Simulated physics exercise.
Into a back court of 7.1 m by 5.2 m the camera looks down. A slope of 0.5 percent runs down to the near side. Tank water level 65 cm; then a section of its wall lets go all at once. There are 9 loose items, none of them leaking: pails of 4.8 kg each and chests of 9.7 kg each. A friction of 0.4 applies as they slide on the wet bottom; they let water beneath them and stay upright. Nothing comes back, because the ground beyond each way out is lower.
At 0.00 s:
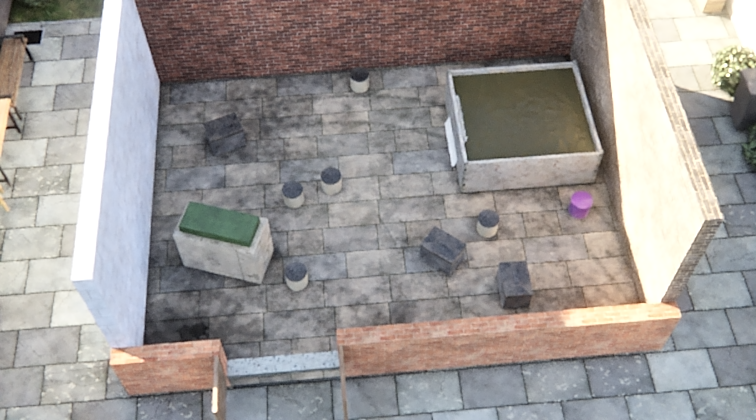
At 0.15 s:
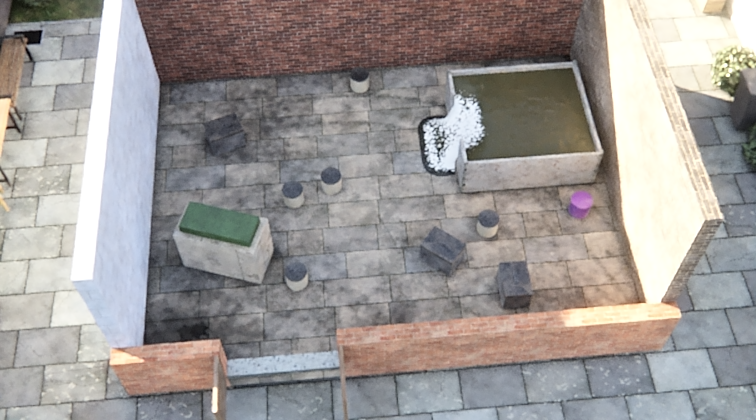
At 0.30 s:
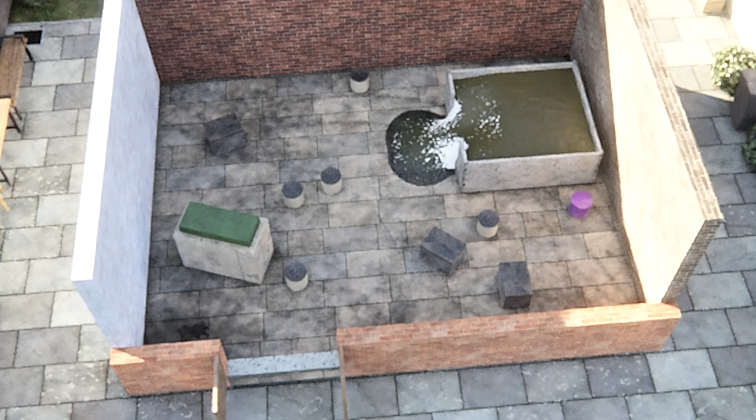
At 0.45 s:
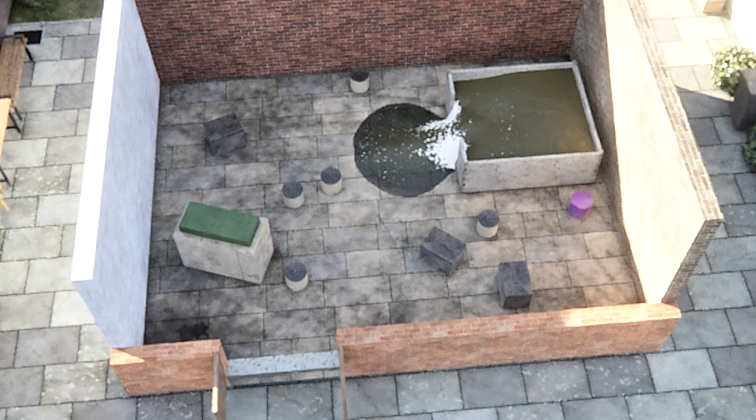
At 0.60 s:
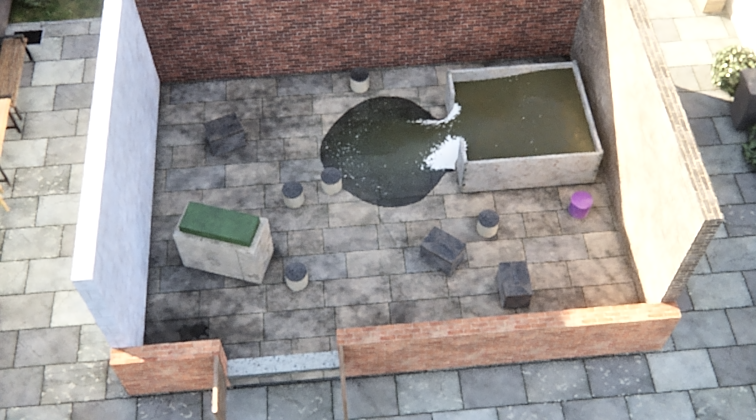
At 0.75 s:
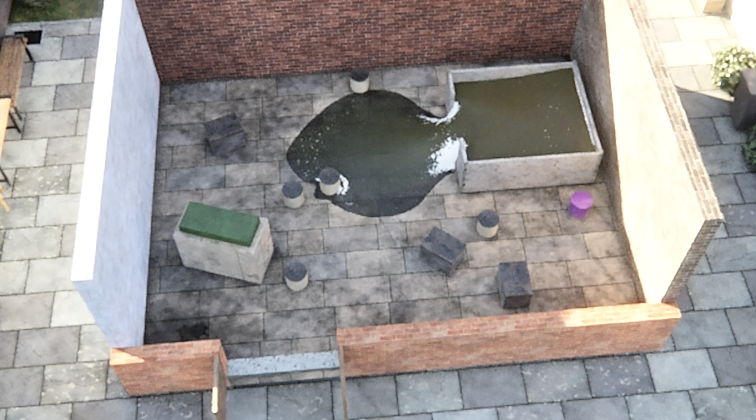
Water burst out through the left side of a raised tank in a walled yard, foaming white at first, then spread leftward in a dark pool around two grey pails, and none of the scattered items moved.
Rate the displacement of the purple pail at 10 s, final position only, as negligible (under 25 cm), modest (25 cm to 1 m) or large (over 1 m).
It is negligible.
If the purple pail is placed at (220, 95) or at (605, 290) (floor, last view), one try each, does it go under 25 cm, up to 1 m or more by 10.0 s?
Outcomes in order: It is taken a long way; it sits still.
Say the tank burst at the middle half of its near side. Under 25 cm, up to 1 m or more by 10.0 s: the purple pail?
From there, the purple pail gets swept far.
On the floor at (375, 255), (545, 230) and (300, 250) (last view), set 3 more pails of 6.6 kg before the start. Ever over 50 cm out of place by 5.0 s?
So that's within the threshold, within the threshold and beyond the threshold, in that sequence.
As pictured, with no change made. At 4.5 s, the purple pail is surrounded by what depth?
Depth approx. 0 cm.
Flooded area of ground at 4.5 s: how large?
About 27 m2.
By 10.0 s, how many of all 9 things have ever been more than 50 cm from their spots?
6.
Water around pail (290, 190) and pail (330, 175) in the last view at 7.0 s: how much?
Depths: Near 4 cm, then near 11 cm.
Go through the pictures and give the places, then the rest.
The first frame shows the purple pail at (582, 200), on the bottom; water covers 3.7 m2; 0 of 9 have shifted.
The second frame shows the purple pail at (582, 200) rests on the ground; 4.2 m2 under water; 0 of 9 have shifted.
The third frame shows the purple pail at (582, 200), on the bottom; water covers 5.0 m2; 0 of 9 have shifted.
The fourth frame shows the purple pail at (582, 200) rests on the ground; water covers 6.0 m2; 0 of 9 have shifted.
The fifth frame shows the purple pail at (582, 200) rests on the ground; water covers 7.1 m2; 0 of 9 have shifted.
The sixth frame shows the purple pail at (582, 200) rests on the ground; 8.3 m2 under water; 0 of 9 have shifted.
After 2.0 s the purple pail is near (582, 200), 0.0 m from its start, aground; 0 of 9 are out; 2 afloat.
After 4.5 s the purple pail is near (582, 200), 0.0 m from its start, aground; 1 of 9 are out; 3 afloat.
After 7.0 s the purple pail is near (582, 200), 0.0 m from its start, aground; 1 of 9 are out; 3 afloat.
After 10.0 s the purple pail is near (582, 200), 0.0 m from its start, aground; 1 of 9 are out; 3 afloat.
